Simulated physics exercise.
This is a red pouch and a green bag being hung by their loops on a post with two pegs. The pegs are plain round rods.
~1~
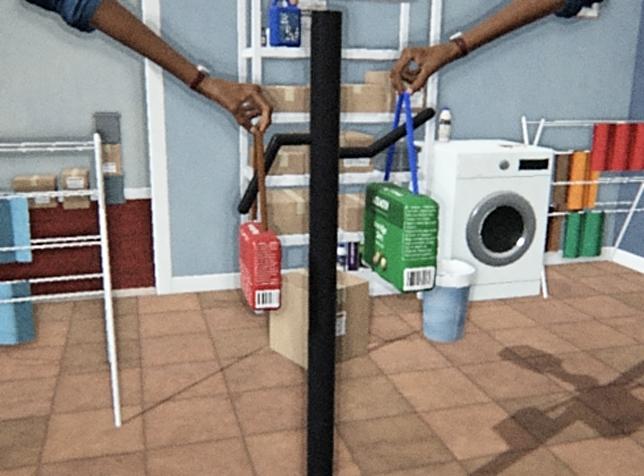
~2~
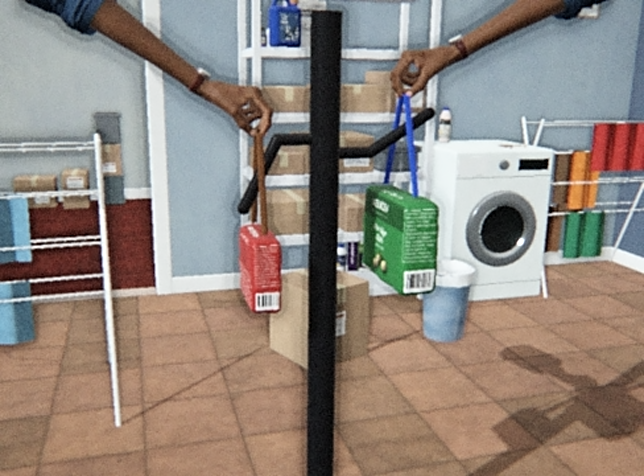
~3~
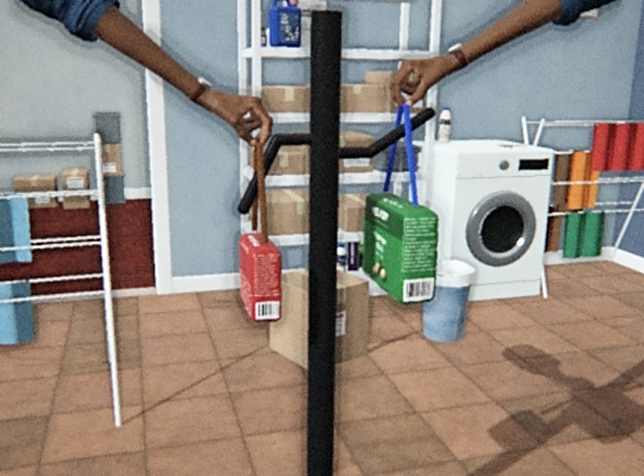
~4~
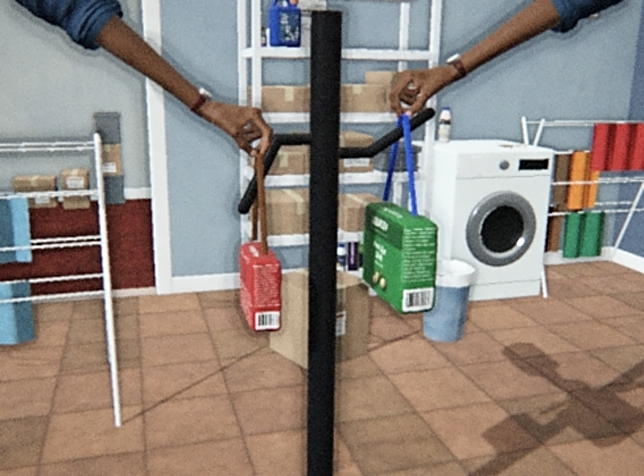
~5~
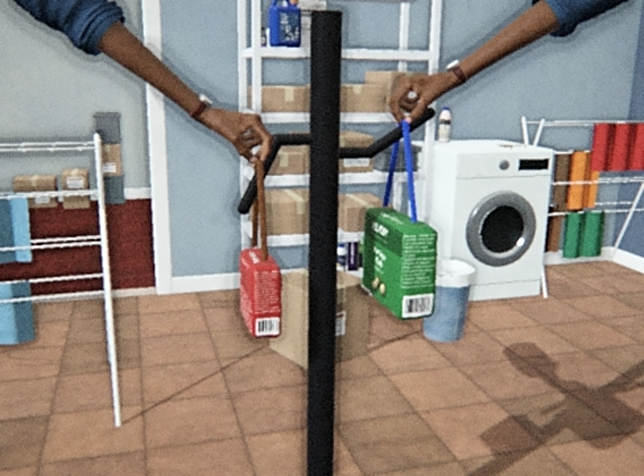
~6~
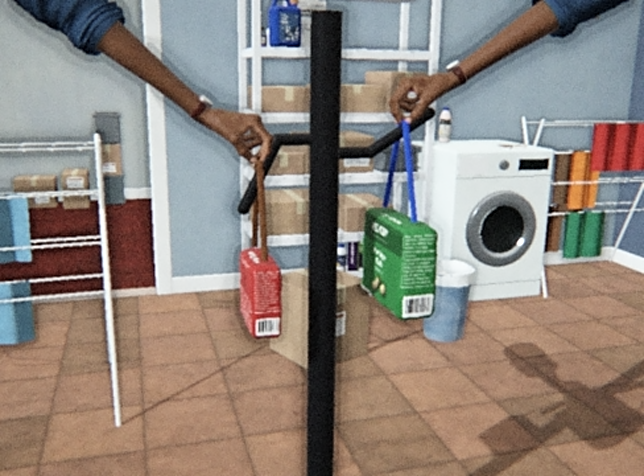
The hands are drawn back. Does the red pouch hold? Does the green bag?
The red pouch drops to the floor, the green bag remains on its peg.
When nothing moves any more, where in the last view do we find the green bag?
Its middle is at (336, 284).
Then, 0.42 s past the final frame, red pouch on the floor; green bag on its peg near (353, 282).
Then, 0.84 s past the final frame, red pouch on the floor; green bag on its peg near (336, 284).
When it is over, red pouch on the floor; green bag on its peg near (336, 284). The red pouch comes down and the green bag stays hanging.
